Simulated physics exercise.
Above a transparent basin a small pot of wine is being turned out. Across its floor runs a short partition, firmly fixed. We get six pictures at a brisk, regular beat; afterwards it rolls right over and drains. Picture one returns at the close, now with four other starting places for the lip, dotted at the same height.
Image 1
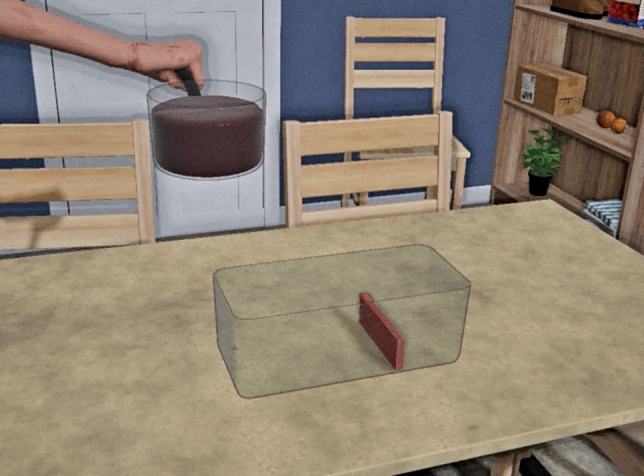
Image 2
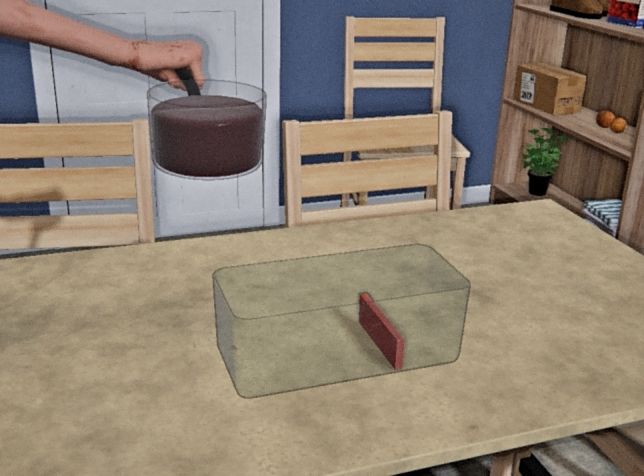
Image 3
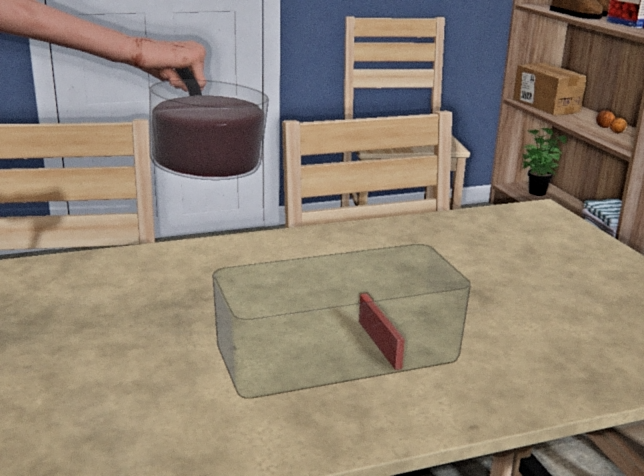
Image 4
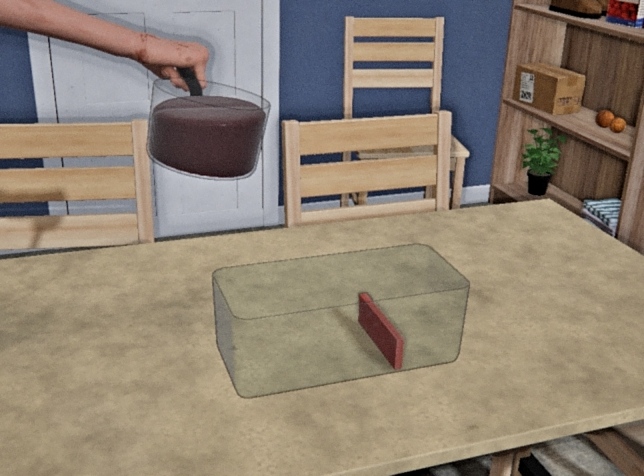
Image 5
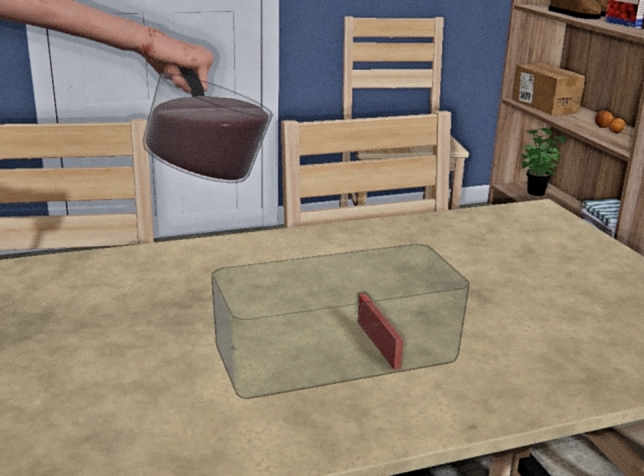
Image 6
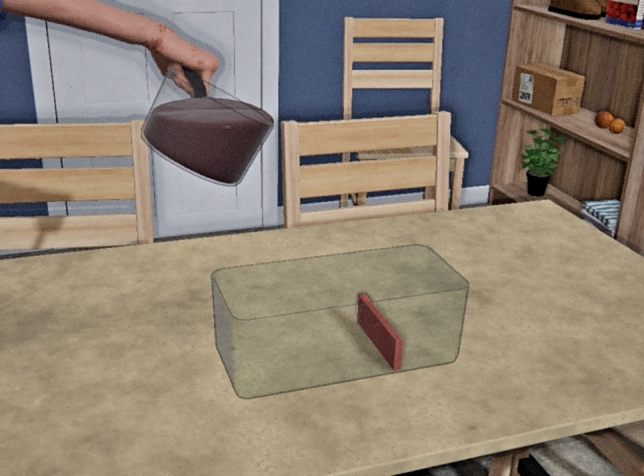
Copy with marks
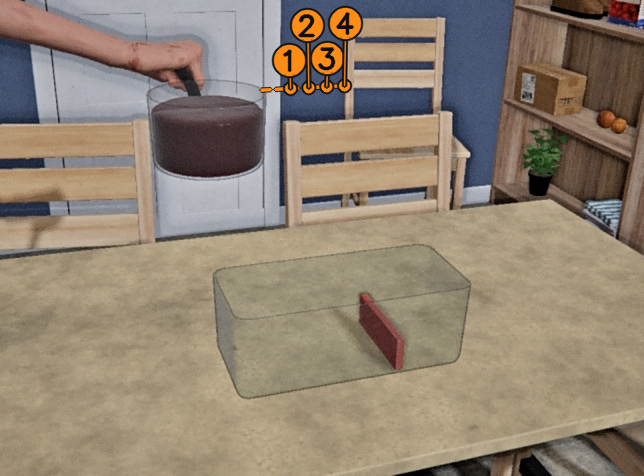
A hand held a small clear pot of dark wine above a see-through basin with a short red partition inside, keeping it level at first, then gradually tilting it rightward until the wine reached the lip.
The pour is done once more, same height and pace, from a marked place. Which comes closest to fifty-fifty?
I would pick place 3.
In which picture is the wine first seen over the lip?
In picture 6.
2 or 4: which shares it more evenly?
It is 4.
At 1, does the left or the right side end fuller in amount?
The left one.
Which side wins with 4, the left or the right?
More ends on the right.
On the marked copy, 1 at (290, 88); 2 at (308, 87); 3 at (326, 86); 4 at (344, 85).
For place 1, about 92 % ends left of the wall and 4 % right of it; 4 % is lost outside.
For place 2, about 80 % ends left of the wall and 15 % right of it; 5 % is lost outside.
For place 3, about 53 % ends left of the wall and 44 % right of it.
For place 4, about 29 % ends left of the wall and 68 % right of it; 3 % is lost outside.
